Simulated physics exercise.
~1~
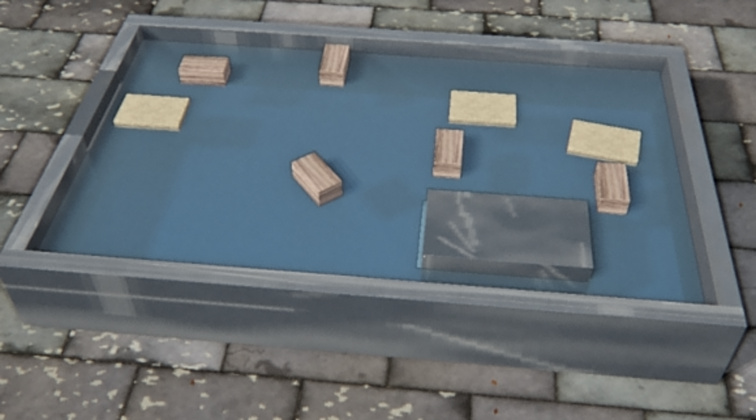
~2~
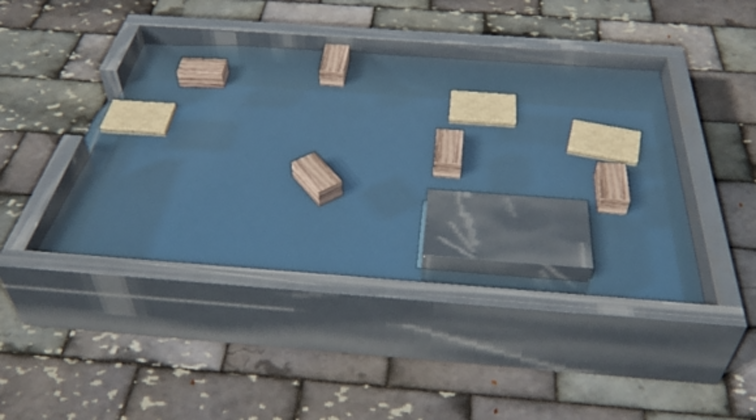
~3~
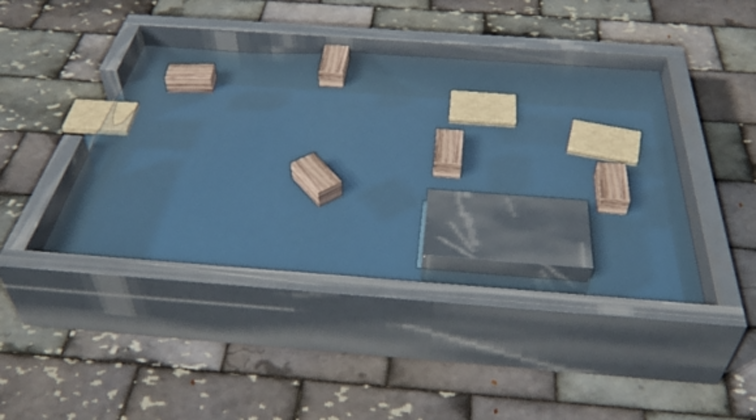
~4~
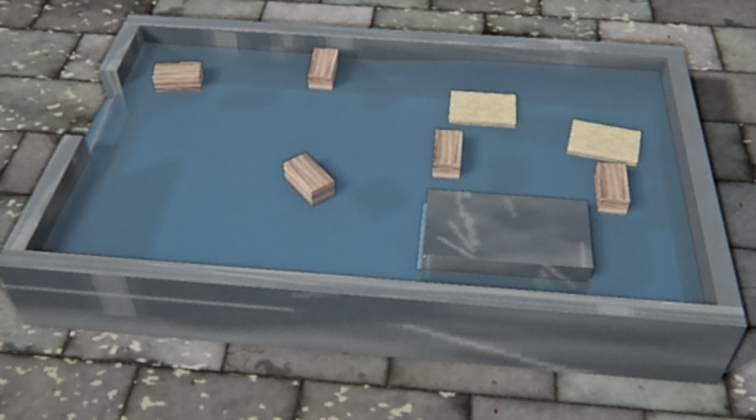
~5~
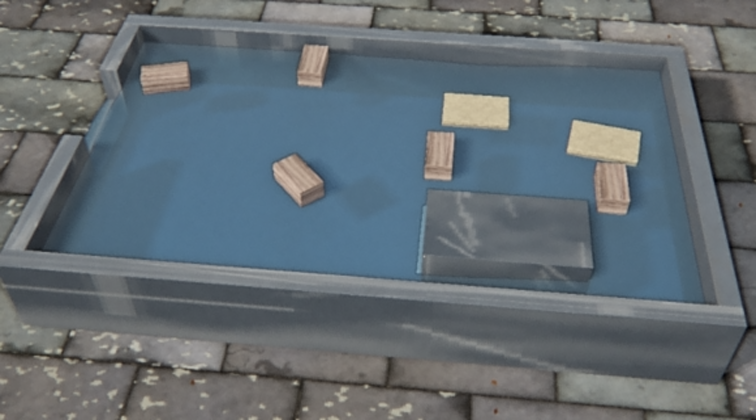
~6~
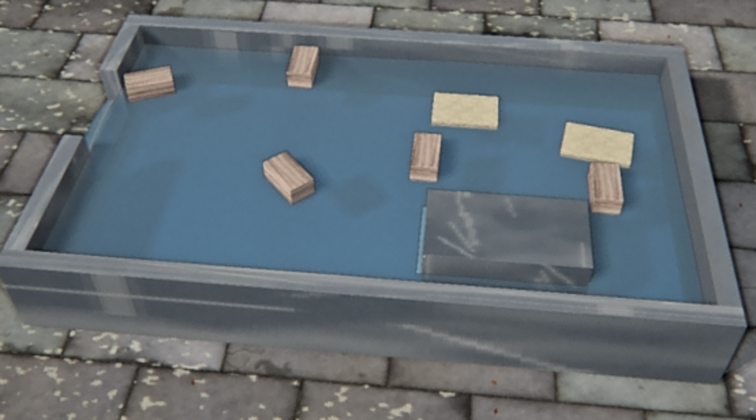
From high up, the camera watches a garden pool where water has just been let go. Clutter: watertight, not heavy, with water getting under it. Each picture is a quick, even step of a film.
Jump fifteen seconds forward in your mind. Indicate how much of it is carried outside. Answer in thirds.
One to two thirds.
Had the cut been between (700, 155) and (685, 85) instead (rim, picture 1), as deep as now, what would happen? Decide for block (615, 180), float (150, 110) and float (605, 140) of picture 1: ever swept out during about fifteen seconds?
Answer, item by item: Lost, not lost, lost.
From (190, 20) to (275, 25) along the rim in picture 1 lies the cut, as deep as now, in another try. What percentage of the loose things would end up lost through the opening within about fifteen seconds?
By my count it's 40 percent.
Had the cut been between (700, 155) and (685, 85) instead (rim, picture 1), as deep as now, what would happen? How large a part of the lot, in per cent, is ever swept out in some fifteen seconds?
Fraction out: Near 50 %.
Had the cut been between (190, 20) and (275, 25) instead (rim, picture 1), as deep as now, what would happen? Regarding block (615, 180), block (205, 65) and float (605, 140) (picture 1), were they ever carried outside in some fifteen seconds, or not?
Retained - lost - retained.
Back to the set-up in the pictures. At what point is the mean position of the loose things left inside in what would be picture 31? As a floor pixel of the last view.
Around (346, 184).
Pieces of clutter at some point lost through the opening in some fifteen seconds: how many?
Tally: 4.
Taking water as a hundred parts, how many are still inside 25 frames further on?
Close to 62 percent of it stays.
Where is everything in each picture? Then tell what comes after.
In the first frame, a block at (204, 64) floats; a block at (334, 58) floats; 0 of 8 have shifted.
In the second frame, a block at (202, 66), afloat; a block at (334, 58) floats; 1 of 8 have shifted.
In the third frame, a block at (190, 71), afloat, close to its start; a block at (334, 59), afloat; 2 of 8 have shifted.
In the fourth frame, a block at (177, 70), afloat, close to its start; a block at (323, 62) floats, close to its start; 4 of 8 have shifted.
In the fifth frame, a block at (164, 71), afloat, close to its start; a block at (313, 59) floats, close to its start; 5 of 8 have shifted.
In the sixth frame, a block at (148, 77), afloat, a stride from its start; a block at (303, 60), afloat, close to its start; 6 of 8 have shifted.
A moment on, 2 of 8 are out; 6 afloat.
Next, 2 of 8 are out; 6 afloat.
Later, 3 of 8 are out; 5 afloat.
In the end, 4 of 8 are out; 4 afloat.
